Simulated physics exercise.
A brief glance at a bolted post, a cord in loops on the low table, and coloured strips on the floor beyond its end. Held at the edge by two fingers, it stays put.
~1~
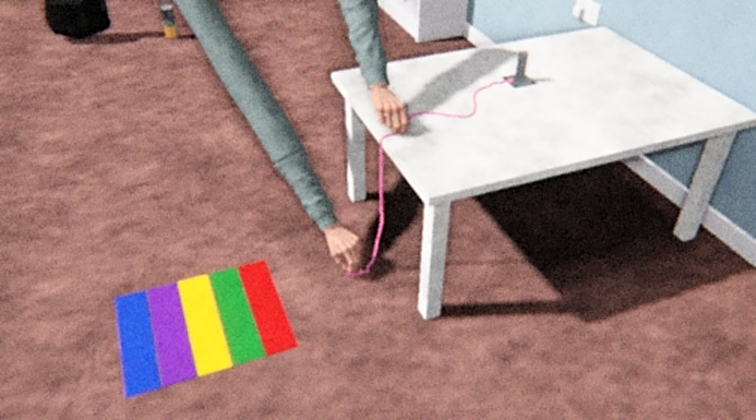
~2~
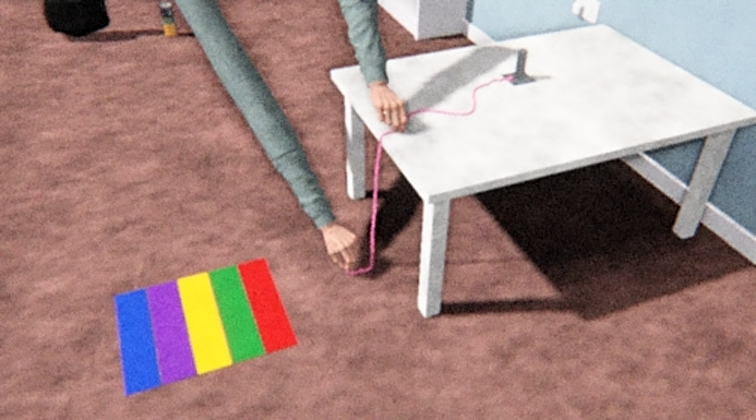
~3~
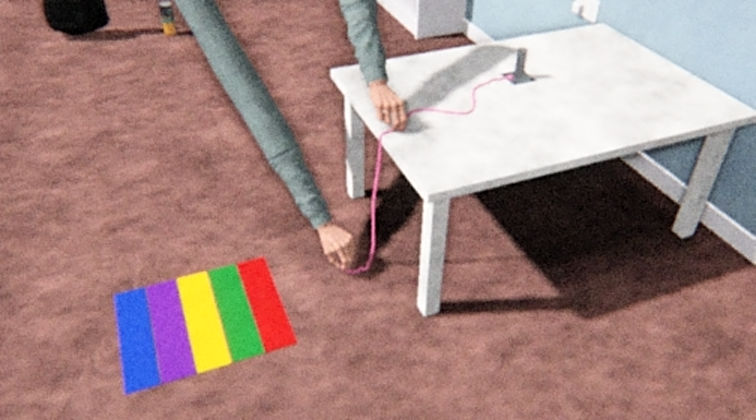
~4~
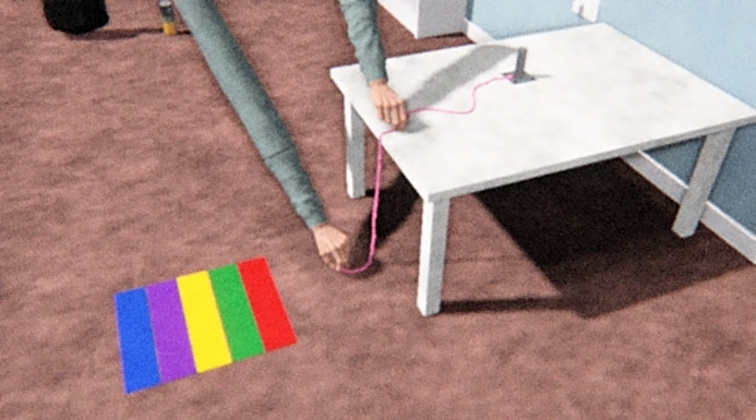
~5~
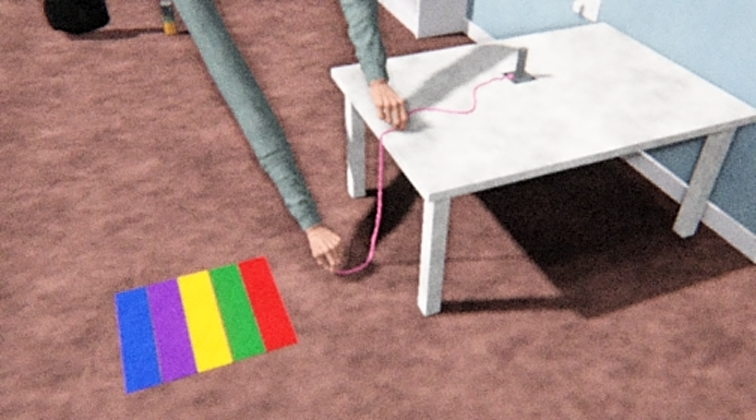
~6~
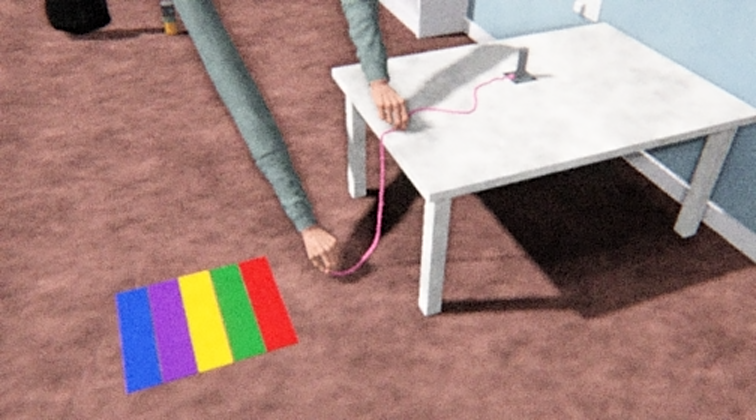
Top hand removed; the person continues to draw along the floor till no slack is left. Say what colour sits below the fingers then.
It is yellow.
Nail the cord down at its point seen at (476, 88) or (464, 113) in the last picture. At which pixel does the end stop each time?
The two answers, in sequence: (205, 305) and (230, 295).
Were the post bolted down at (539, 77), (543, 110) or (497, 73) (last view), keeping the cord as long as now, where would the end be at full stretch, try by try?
Roughly (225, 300), then (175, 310), then (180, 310).
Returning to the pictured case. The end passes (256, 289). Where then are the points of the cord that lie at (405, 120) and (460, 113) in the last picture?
The first one ends up at (380, 134) and the second one at (430, 109).
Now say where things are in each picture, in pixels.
End (348, 268); red (277, 333); green (244, 343); yellow (211, 352); purple (176, 363); blue (141, 373), in the first frame.
End (346, 267); cord through (490, 84) (474, 110) (414, 113) (381, 145) (375, 205) (372, 253), in the second frame.
End (342, 267), in the third frame.
End (337, 268); cord through (489, 82) (474, 108) (414, 111) (381, 144) (376, 203) (372, 252), in the fourth frame.
End (330, 269), in the fifth frame.
End (326, 271); cord through (491, 82) (475, 108) (416, 111) (382, 144) (381, 202) (370, 252), in the sixth frame.
A little later, end near (256, 289); over red.
Next, end near (221, 299); over green.
When it is tight, end near (201, 304); over yellow. The yellow one.
